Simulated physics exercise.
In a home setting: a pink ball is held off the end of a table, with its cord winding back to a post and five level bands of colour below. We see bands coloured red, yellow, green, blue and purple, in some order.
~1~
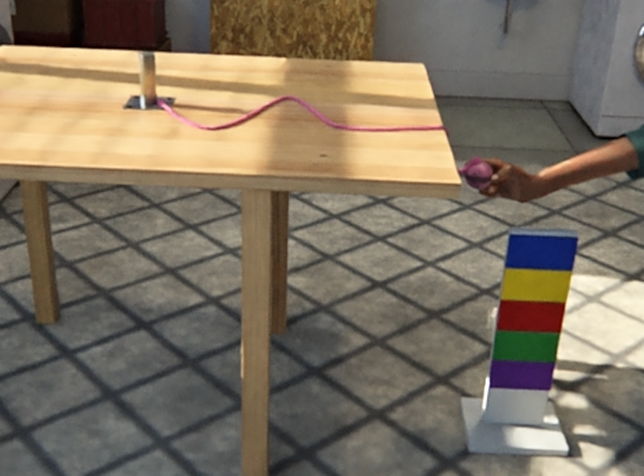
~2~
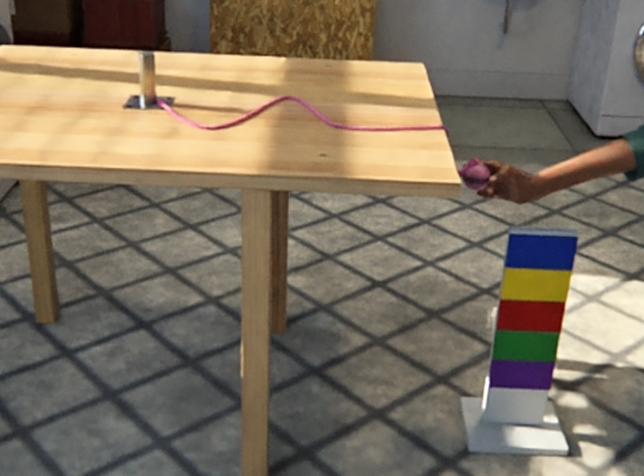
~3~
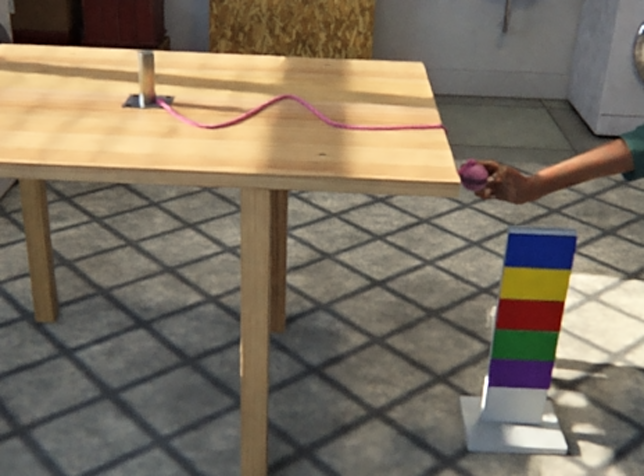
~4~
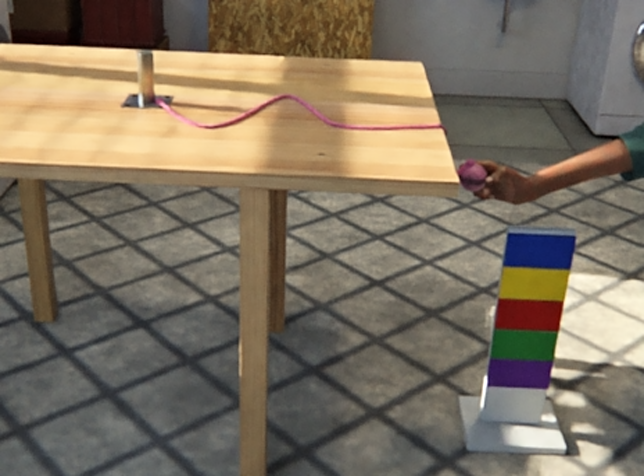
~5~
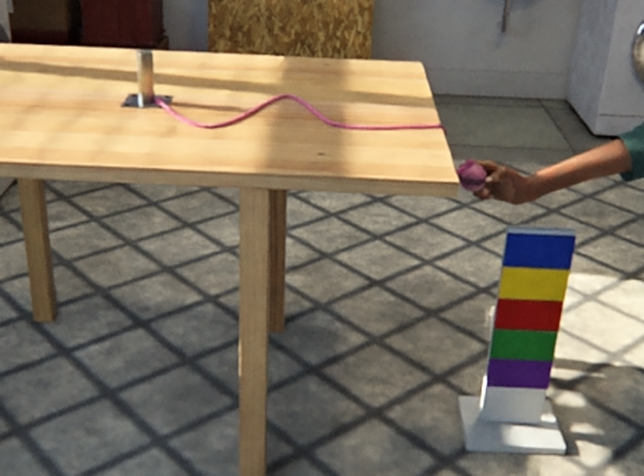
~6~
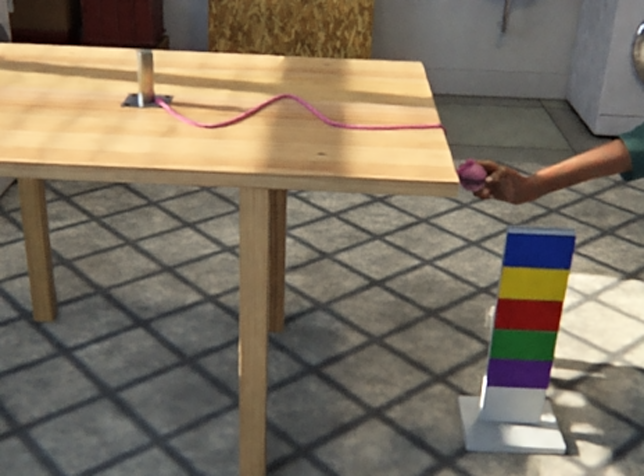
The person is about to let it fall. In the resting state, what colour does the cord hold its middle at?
Its middle is held at green.
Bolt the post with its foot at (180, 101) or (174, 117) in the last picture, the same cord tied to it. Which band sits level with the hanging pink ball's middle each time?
First try: Purple; second try: Purple.
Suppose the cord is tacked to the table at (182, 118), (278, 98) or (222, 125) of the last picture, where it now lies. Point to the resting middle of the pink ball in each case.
Roughly (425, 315), (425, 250) and (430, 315).
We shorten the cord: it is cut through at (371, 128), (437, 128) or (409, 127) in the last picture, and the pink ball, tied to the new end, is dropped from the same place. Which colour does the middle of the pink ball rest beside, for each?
First cut: No band; second: Yellow; third: Blue.
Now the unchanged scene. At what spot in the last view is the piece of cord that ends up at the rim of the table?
About (315, 112).
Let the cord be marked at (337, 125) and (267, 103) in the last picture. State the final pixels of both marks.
Around (437, 172); the other one around (350, 116).
Soon after, ball near (395, 324); level with green.
After that, ball near (429, 343); level with green.
In the end, ball near (416, 340); level with green. At green.
